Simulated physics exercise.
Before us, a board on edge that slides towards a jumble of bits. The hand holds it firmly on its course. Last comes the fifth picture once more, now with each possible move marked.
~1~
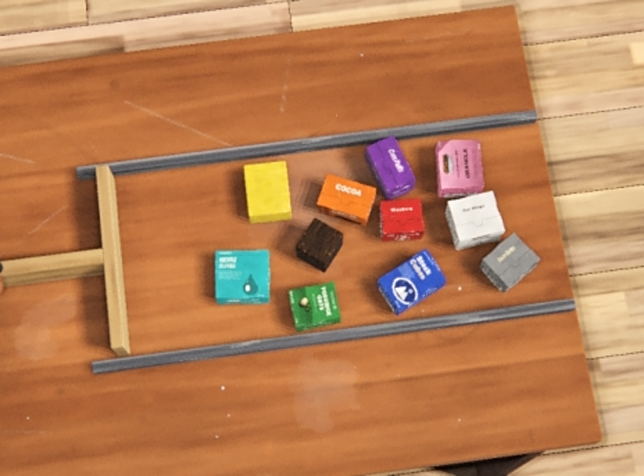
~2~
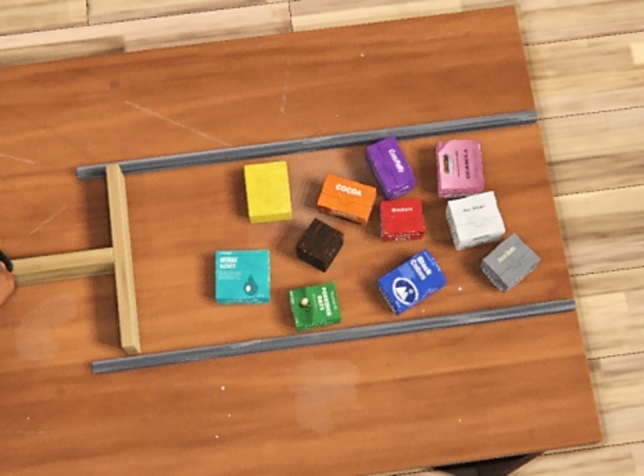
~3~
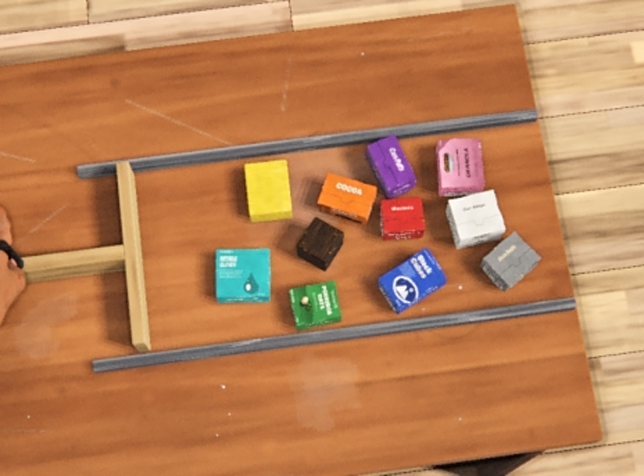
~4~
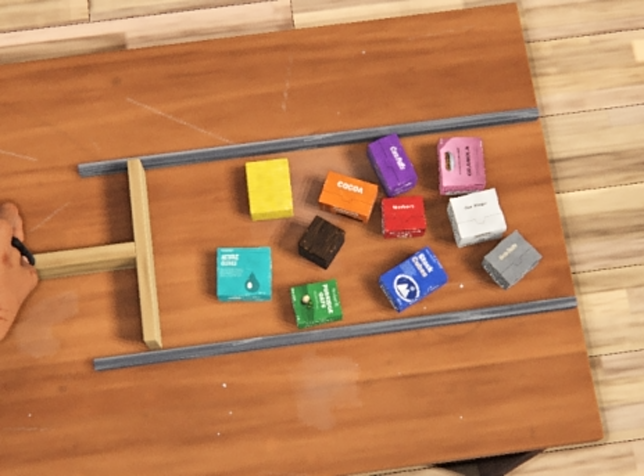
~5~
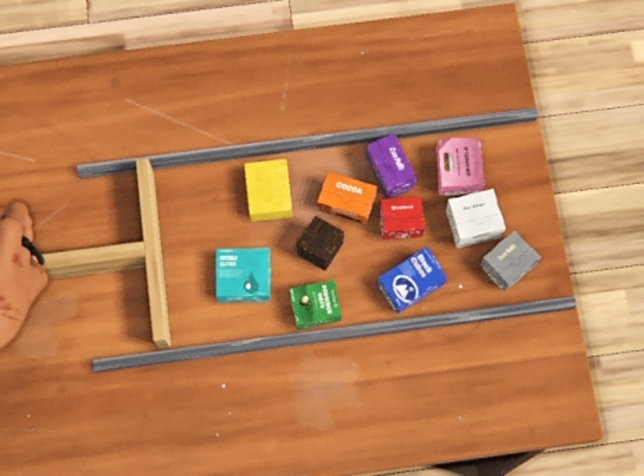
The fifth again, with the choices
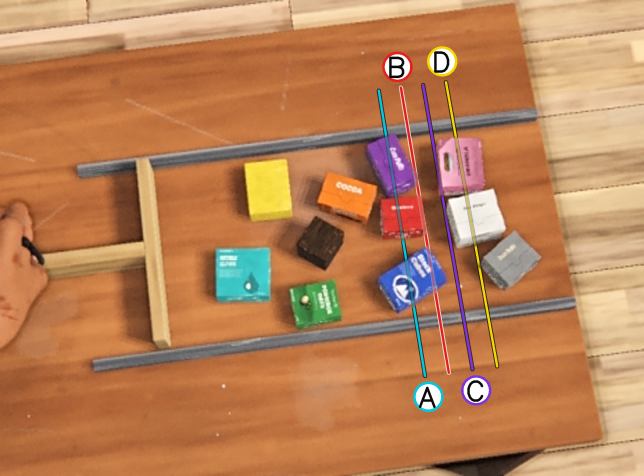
The video shows a hand pushing a wooden T-shaped bar slowly rightward between two grey rails on a brown surface, moving it a short way closer to a scattered group of colourful boxes that stay still.
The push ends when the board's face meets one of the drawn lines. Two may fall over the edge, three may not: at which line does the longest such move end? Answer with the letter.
Line B.
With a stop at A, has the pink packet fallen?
By then, no.
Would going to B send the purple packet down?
No.
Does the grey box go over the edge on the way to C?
Yes.
On the marked copy, A at (401, 228); B at (424, 225); C at (447, 222); D at (471, 219).
Taking B. A third of the way, board (249, 234); green packet (340, 304); turquoise box (287, 269).
Two thirds of the way, board (347, 222); grey box (543, 260); white packet (507, 220).
When it is over, board (422, 212); grey box over the edge; white packet over the edge; two fallen.
As for the rest, A is within the limit but short; C drops four; D drops five.
